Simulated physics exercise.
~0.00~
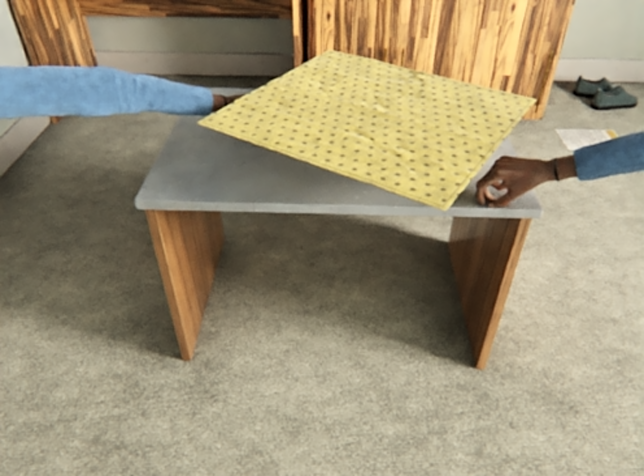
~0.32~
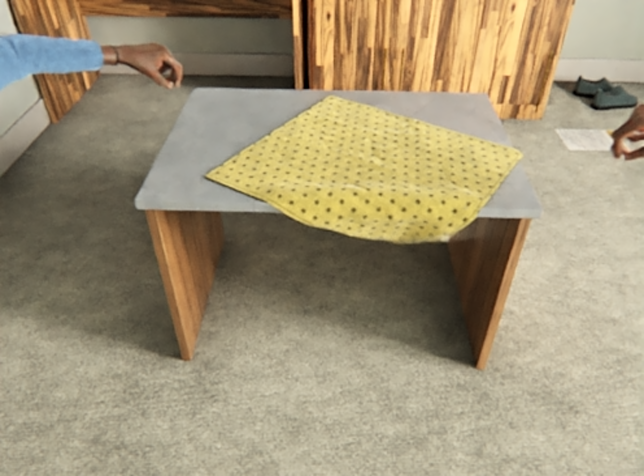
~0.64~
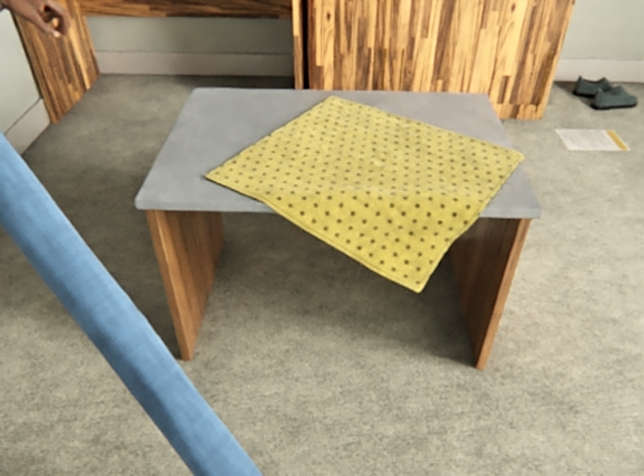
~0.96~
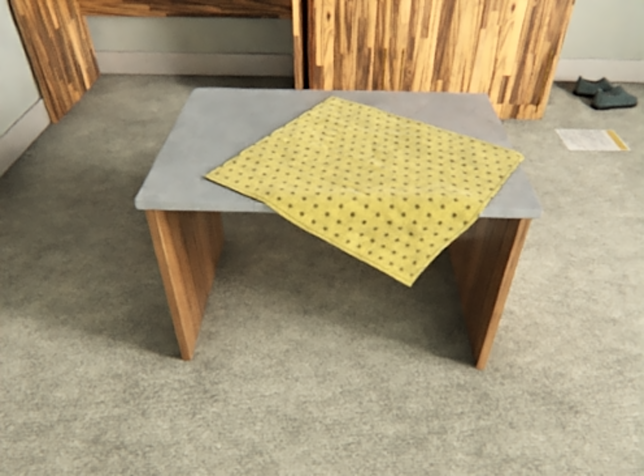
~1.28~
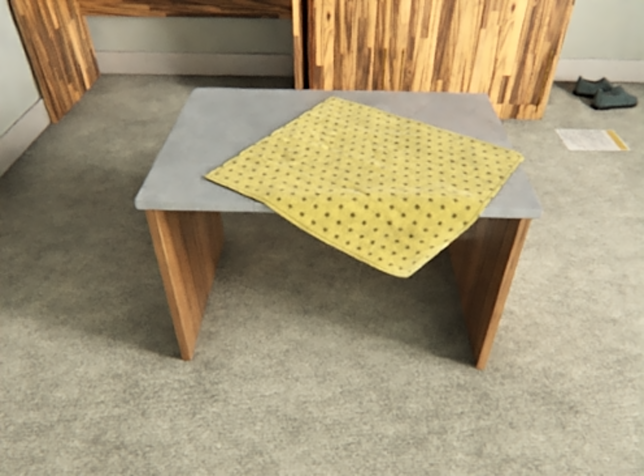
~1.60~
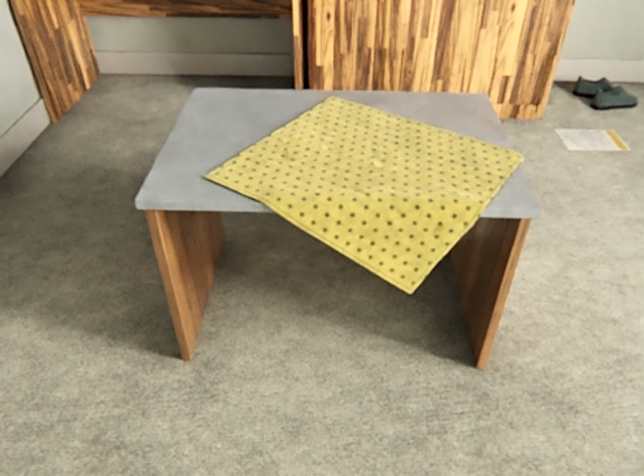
A yellow patterned pillow case was held out flat by two hands above a small gray-topped desk, then let go, landing partly over the near edge. Its front corner drooped down and swayed slightly as the arms withdrew, and it stayed on the desk.
